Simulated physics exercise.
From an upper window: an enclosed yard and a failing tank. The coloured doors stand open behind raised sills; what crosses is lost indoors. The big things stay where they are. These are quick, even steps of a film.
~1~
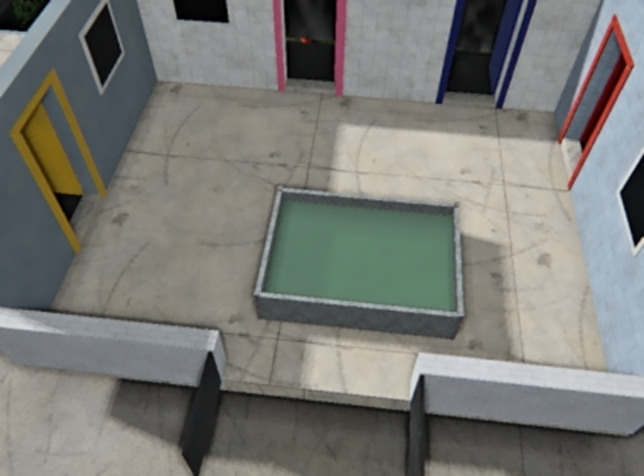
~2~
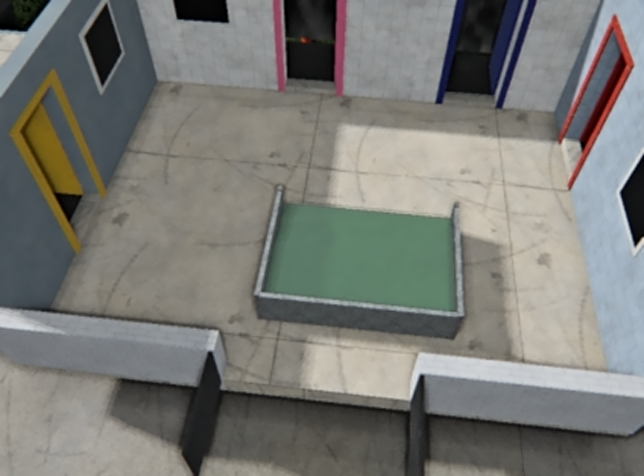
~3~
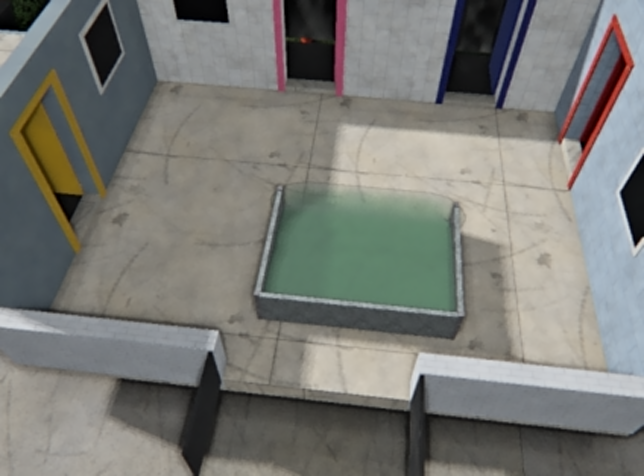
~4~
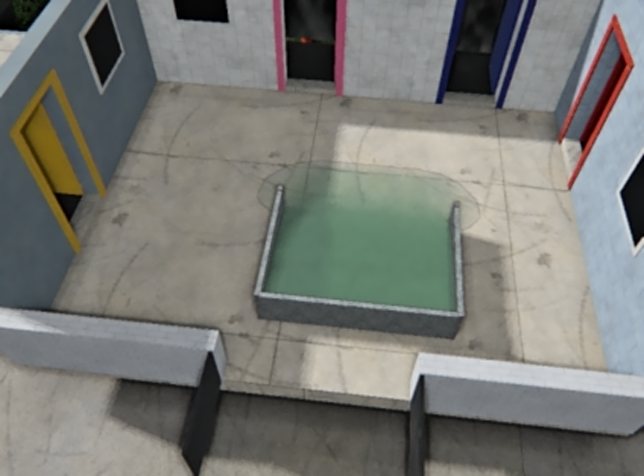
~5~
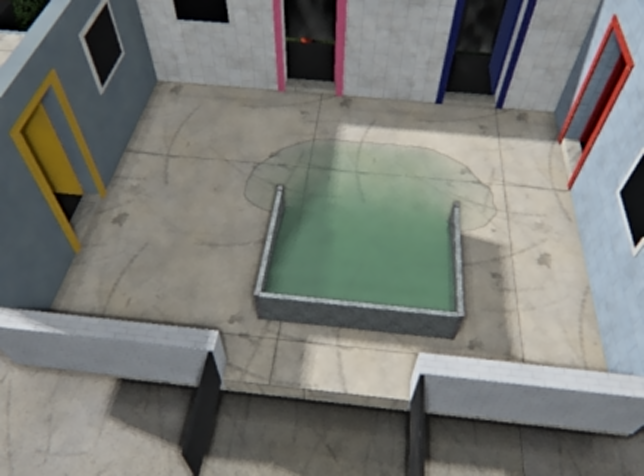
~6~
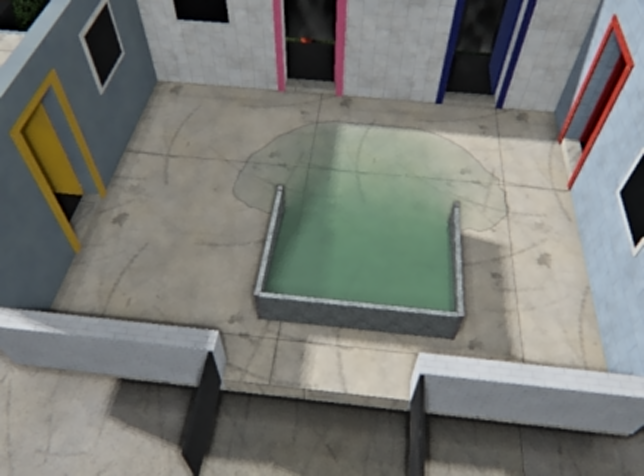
At the start, a low rectangular tank of green water sits whole and still in a walled yard with yellow, pink, blue and red doorways. Then its far wall is gone, and water pours out through the gap, spreading across the paving in a thin, rounded sheet that widens toward the back wall.
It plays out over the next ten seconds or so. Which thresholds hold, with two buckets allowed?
One by one: The pink door floods; the blue door floods; the yellow door holds within the limit; the red door holds within the limit.
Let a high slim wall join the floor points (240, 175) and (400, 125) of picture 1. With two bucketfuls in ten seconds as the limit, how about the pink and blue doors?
One by one: Pink stays under, blue passes that mark.
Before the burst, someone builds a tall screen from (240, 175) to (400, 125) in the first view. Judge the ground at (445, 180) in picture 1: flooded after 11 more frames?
Verdict: Wet.
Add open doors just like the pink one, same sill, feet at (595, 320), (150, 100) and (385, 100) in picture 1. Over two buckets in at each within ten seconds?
As listed: Lets less in, lets more in, floods.
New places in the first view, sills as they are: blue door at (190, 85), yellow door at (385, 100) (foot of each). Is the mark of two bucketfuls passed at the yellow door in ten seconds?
One by one: Yellow door takes more.
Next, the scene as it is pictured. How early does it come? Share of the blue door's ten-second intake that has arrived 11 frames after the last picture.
I make it 25 per cent.
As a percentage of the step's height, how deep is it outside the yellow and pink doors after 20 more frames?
In turn 0 and 170 per cent.
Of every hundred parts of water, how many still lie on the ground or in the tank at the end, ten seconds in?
Near 86 in a hundred.
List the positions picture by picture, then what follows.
The water tank at (363, 251) is whole and still, in the first frame.
Water pours out on the water tank's far side and has run to a hidden place, in the second frame.
The front is at a hidden place, out from the gap on the water tank's far side, in the third frame.
The front is at (470, 208), out from the gap on the water tank's far side, in the fourth frame.
Water pours out on the water tank's far side and has run to (456, 166), in the fifth frame.
The front is at (444, 142), out from the gap on the water tank's far side, in the sixth frame.
A moment on, water covers 35 % of the floor; the pink door under two buckets in, the blue door wet at the sill, nothing in, the yellow door not reached, the red door not reached.
Next, water covers 40 % of the floor; the pink door over two buckets in, the blue door over two buckets in, the yellow door not reached, the red door wet at the sill, nothing in.
Then, water covers 45 % of the floor; the pink door far over two buckets in, the blue door over two buckets in, the yellow door not reached, the red door wet at the sill, nothing in.
Later, water covers 80 % of the floor; the pink door far over two buckets in, the blue door far over two buckets in, the yellow door wet at the sill, nothing in, the red door wet at the sill, nothing in.
In the end, water covers 95 % of the floor; the pink door far over two buckets in, the blue door far over two buckets in, the yellow door wet at the sill, nothing in, the red door wet at the sill, nothing in.
